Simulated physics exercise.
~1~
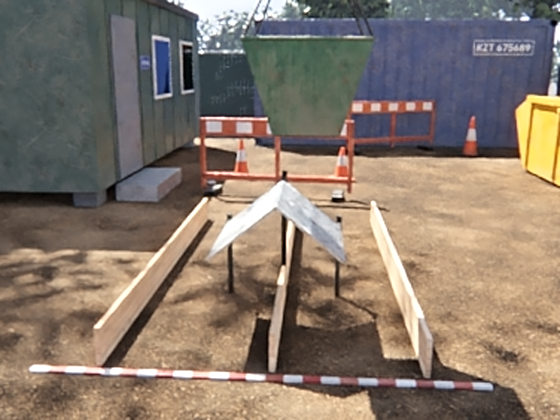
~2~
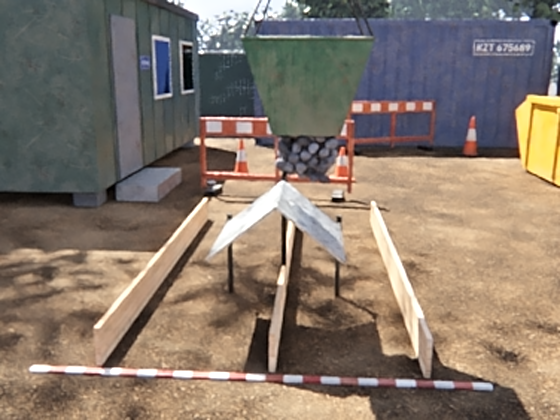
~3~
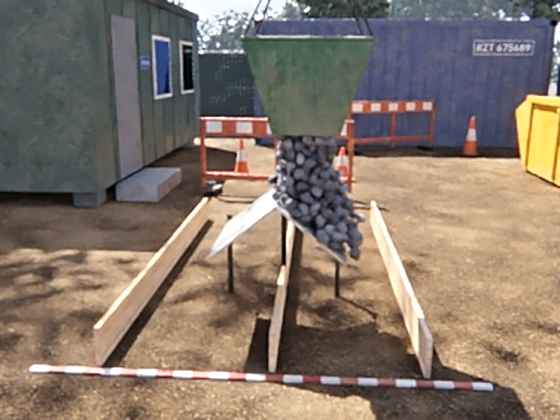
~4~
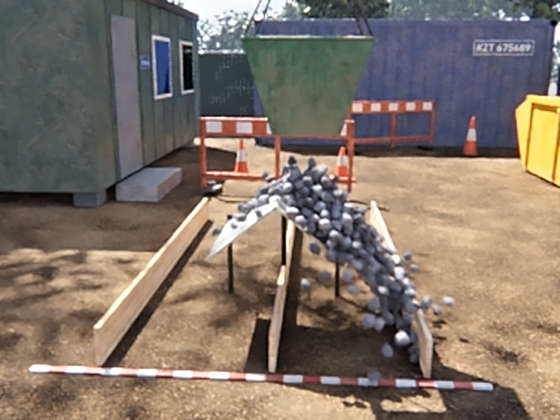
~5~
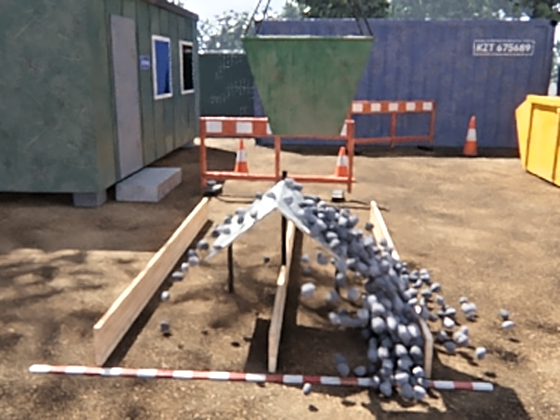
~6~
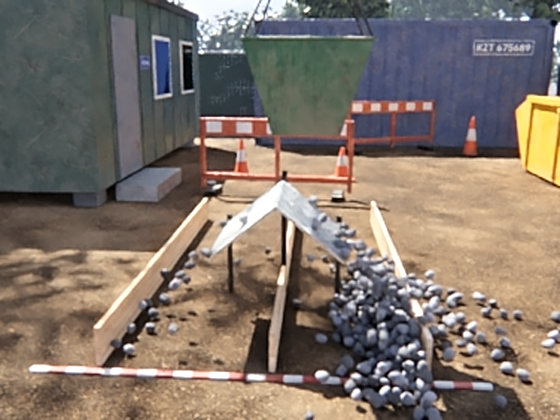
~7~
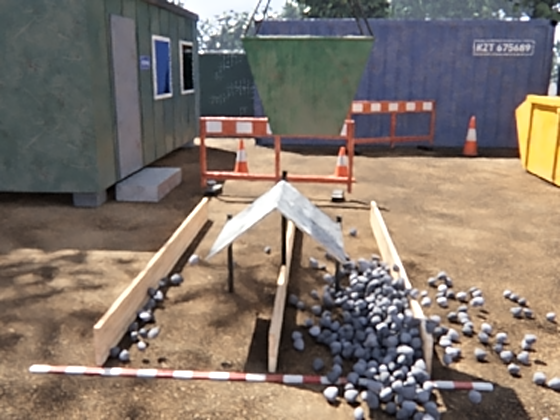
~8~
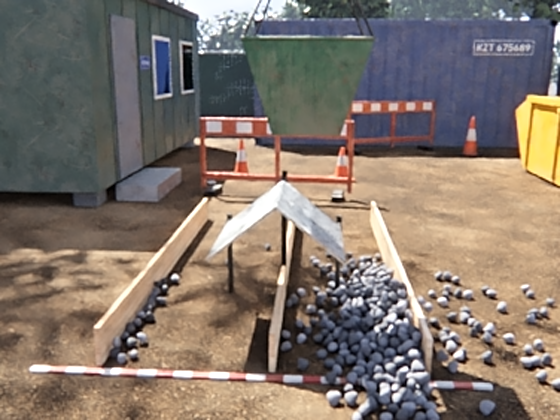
A green skip hangs over a tent-shaped grey steel plate on thin legs in a sunlit dirt yard, seen from the front by a still camera. Three wooden planks mark off two bays below, with a red and white staff across the near end and a green cabin, orange barriers and a blue container behind. Round grey stones pour from the skip's underside onto the ridge. Most tumble down the right slope, while a few roll left. Some spill past the right plank. The stones settle in a large right-hand heap, with a small scatter in the left bay and others outside on the right.
